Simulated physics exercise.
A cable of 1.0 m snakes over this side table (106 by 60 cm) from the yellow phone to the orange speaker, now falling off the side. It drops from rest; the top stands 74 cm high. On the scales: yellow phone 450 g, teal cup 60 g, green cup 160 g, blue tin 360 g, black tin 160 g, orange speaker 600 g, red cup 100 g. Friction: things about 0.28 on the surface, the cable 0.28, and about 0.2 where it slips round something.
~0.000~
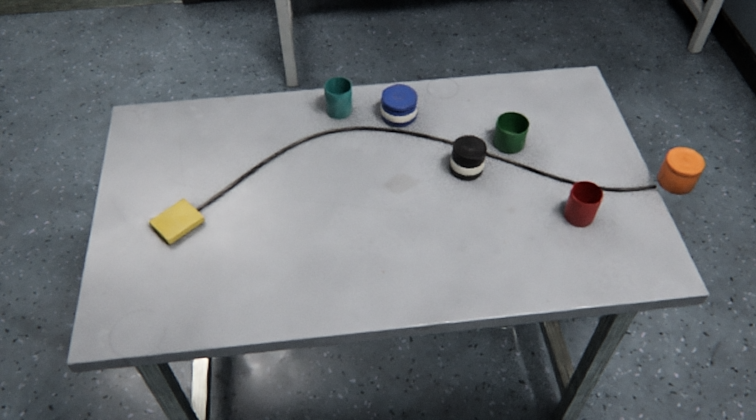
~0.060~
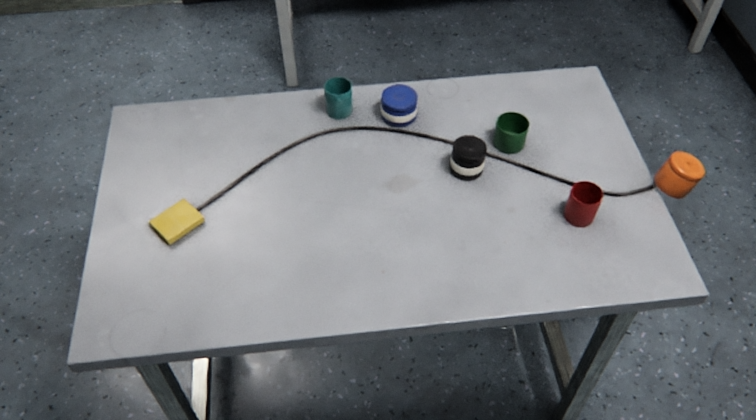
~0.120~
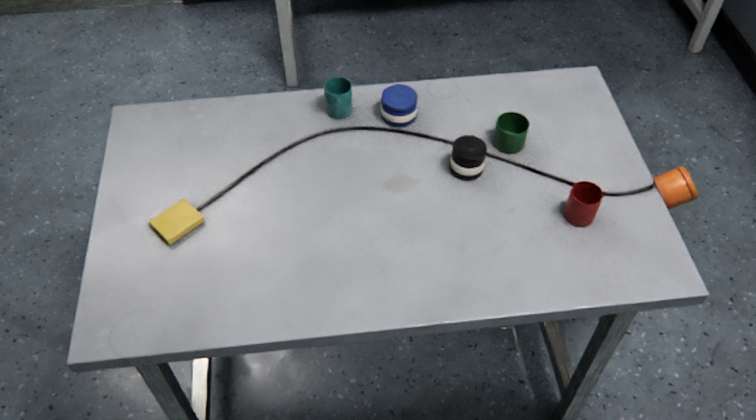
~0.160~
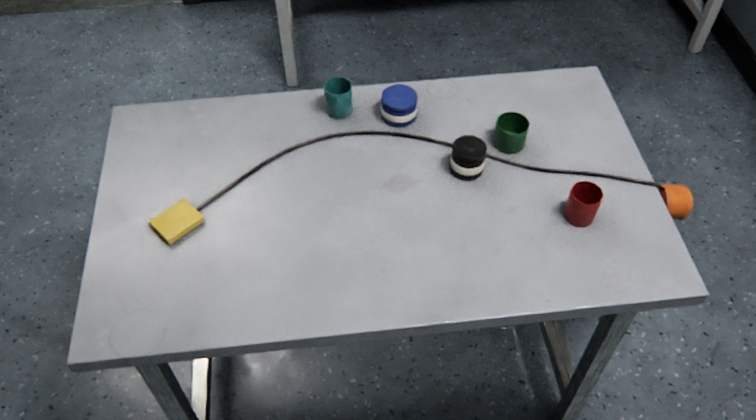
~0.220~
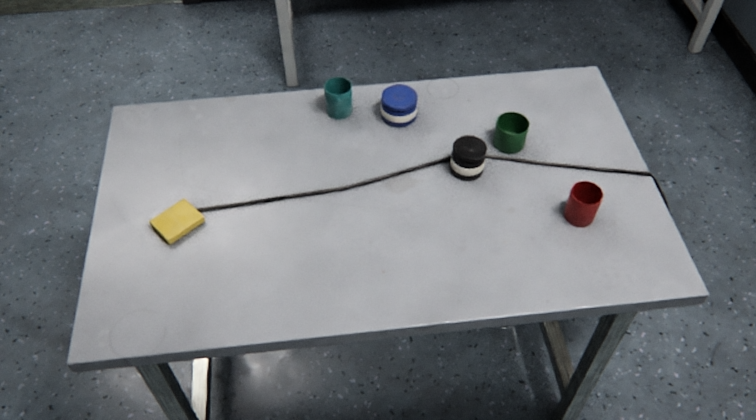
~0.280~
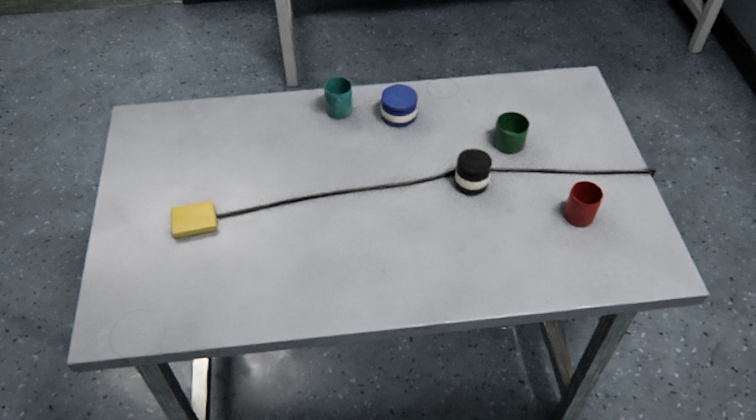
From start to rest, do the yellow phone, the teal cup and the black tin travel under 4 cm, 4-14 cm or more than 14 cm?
In order: The yellow phone ends far away; the teal cup stays in the low band; the black tin reaches the top band.
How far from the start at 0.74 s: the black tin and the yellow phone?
About: Black tin 25 cm, yellow phone 50 cm.
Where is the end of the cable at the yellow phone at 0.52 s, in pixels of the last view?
Near (329, 210).
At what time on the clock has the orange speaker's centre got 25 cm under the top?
About: 0.40 s.
At 0.5 s, the cable's tail end at (329, 210); yellow phone 24 cm off its start, black tin 22 cm off its start, orange speaker over the edge.
At 0.7 s, the cable's tail end at (467, 168); yellow phone 53 cm off its start, black tin 26 cm off its start, orange speaker over the edge.
At 1.0 s, the cable's tail end at (595, 160); yellow phone 77 cm off its start at (579, 164), black tin 26 cm off its start at (518, 260), orange speaker over the edge.
At 1.2 s, the cable's tail end at (650, 162); yellow phone 88 cm off its start, black tin 26 cm off its start, orange speaker over the edge.
At 2.4 s, the cable has left the top; yellow phone over the edge, black tin 26 cm off its start at (518, 260), teal cup 0 cm off its start at (338, 86), orange speaker over the edge.
